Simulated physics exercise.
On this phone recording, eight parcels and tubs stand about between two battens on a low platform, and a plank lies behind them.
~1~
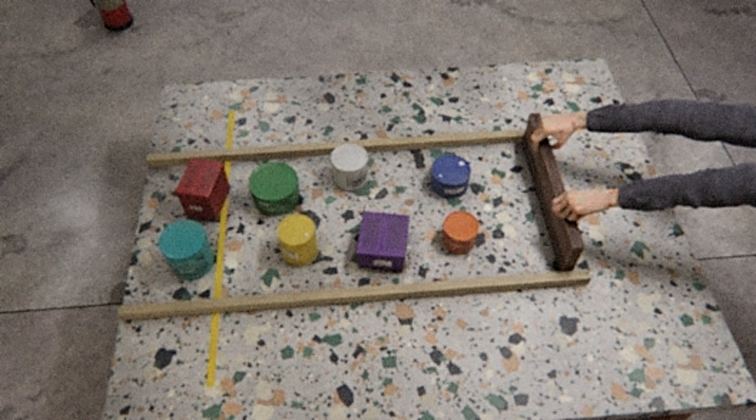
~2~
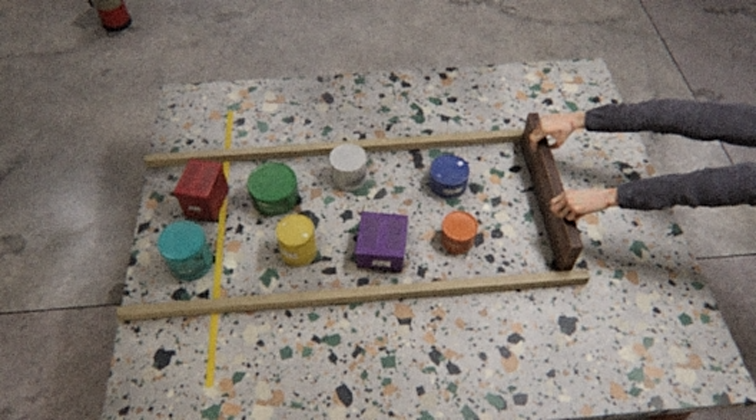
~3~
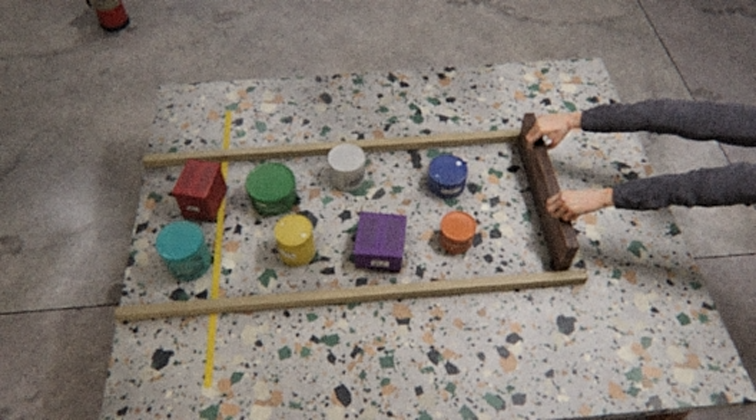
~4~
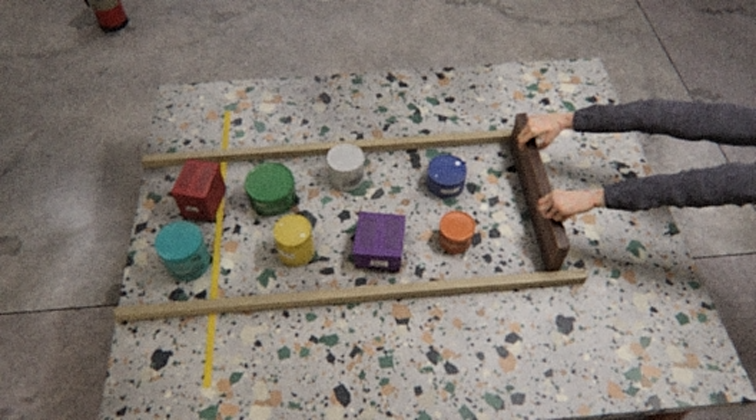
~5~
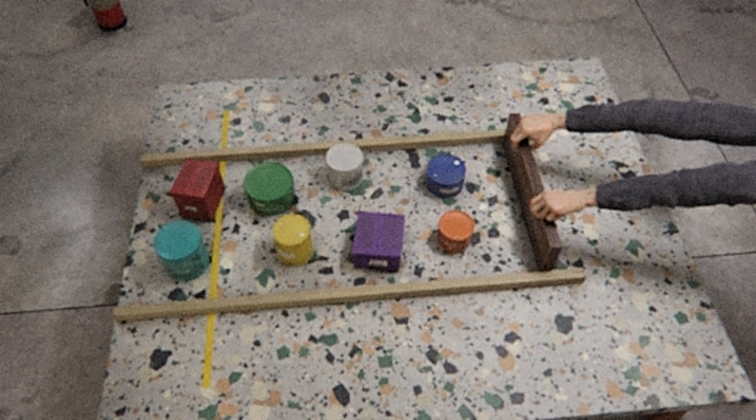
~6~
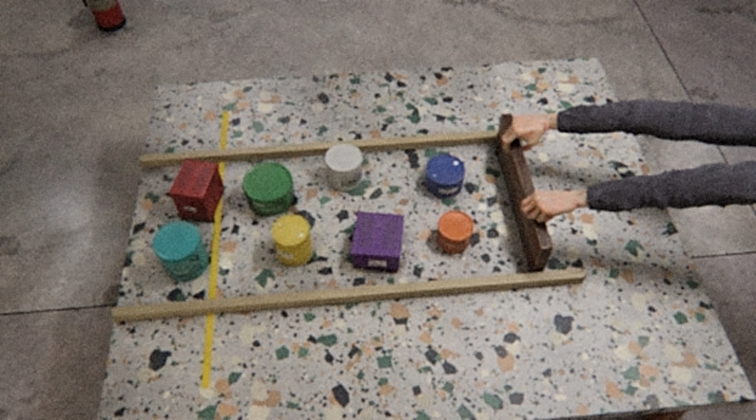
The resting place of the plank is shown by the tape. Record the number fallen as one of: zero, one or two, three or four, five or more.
Number fallen: Three or four.
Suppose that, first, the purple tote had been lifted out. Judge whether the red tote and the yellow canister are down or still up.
Result - red tote: It comes off; yellow canister: It stays aboard.
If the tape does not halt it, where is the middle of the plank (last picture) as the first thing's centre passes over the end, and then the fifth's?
At (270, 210) for the first, at (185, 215) for the fifth.
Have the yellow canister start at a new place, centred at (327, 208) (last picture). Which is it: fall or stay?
In that case it holds its spot.
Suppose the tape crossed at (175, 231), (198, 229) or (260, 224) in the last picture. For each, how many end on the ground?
First 5, then 3, then 1.
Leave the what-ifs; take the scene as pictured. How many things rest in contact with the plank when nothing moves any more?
The count in contact is 3.
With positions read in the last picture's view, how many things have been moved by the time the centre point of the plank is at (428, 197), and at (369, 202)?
Answer - first 3, then 5.
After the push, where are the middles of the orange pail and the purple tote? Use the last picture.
Middles: Around (195, 252) and around (151, 262).
A little later, none off yet; turquoise pail at rest near (182, 252); red tote at rest near (199, 191); green pail at rest near (269, 190).
Next, none off yet; turquoise pail shifted a little near (175, 253); red tote at rest near (199, 191); green pail shifted a little near (256, 189).
When it is over, the number that fall off is three or four; down, yellow canister, red tote and turquoise pail.
